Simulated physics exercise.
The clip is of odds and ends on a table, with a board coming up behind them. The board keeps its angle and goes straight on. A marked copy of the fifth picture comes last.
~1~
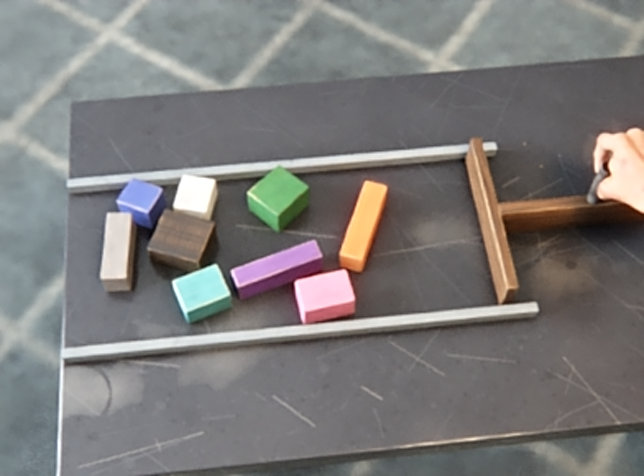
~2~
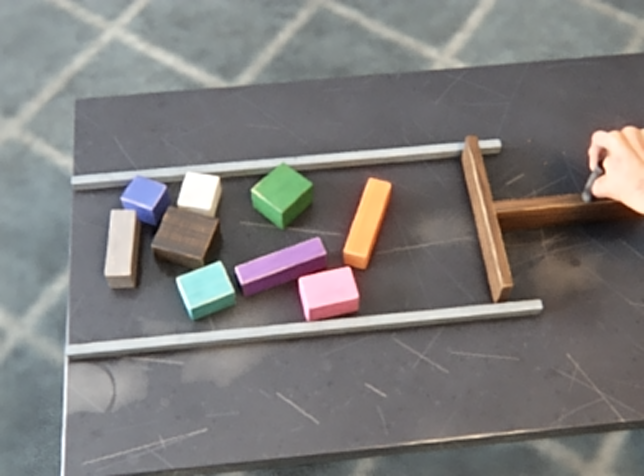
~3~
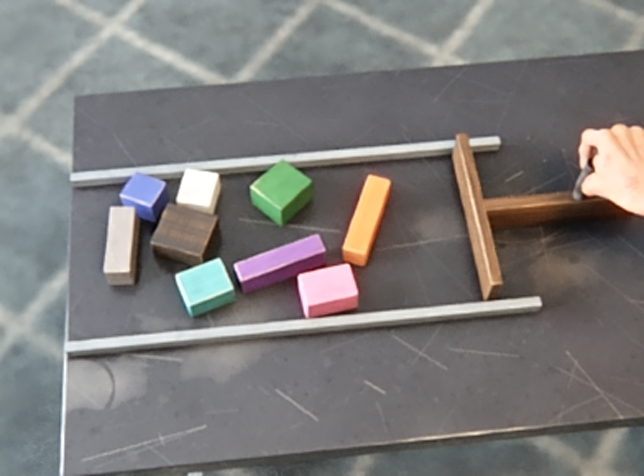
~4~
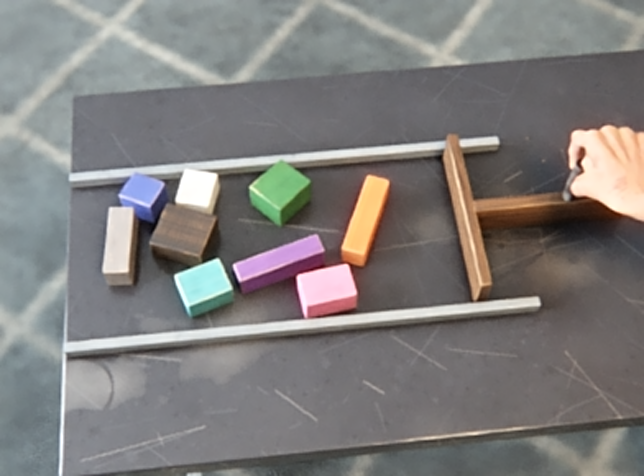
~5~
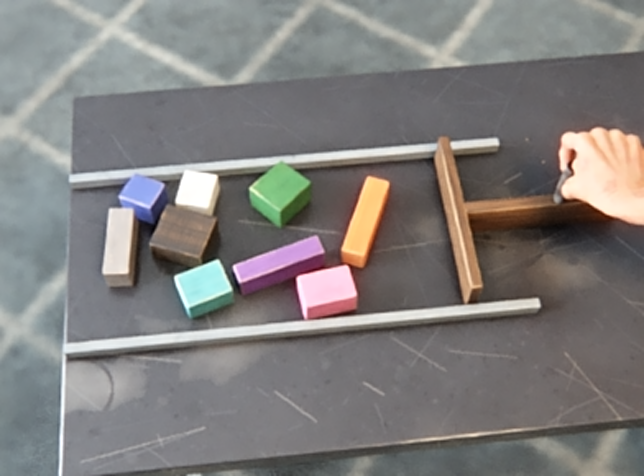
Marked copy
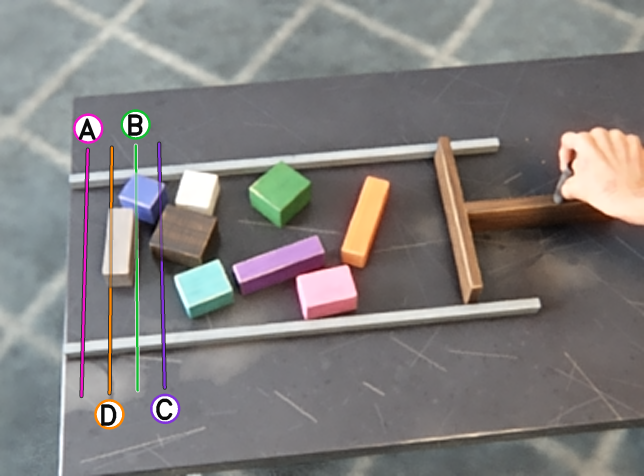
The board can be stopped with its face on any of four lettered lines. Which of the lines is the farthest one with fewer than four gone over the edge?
It can go as far as C.
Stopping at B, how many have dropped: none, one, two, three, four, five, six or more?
By then, five.
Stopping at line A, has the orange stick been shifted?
Yes.
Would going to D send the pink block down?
By then, no.
On the marked copy, A at (85, 263); B at (137, 259); C at (162, 256); D at (111, 261).
With C. Early on, board (354, 218); orange stick (334, 224); grey bar (121, 247).
Further on, board (246, 227); turquoise block (110, 317); grey bar (112, 248).
At the end, board (161, 235); grey bar over the edge; blue block over the edge; three fallen.
As for the rest, A drops eight; B drops five; D drops seven.
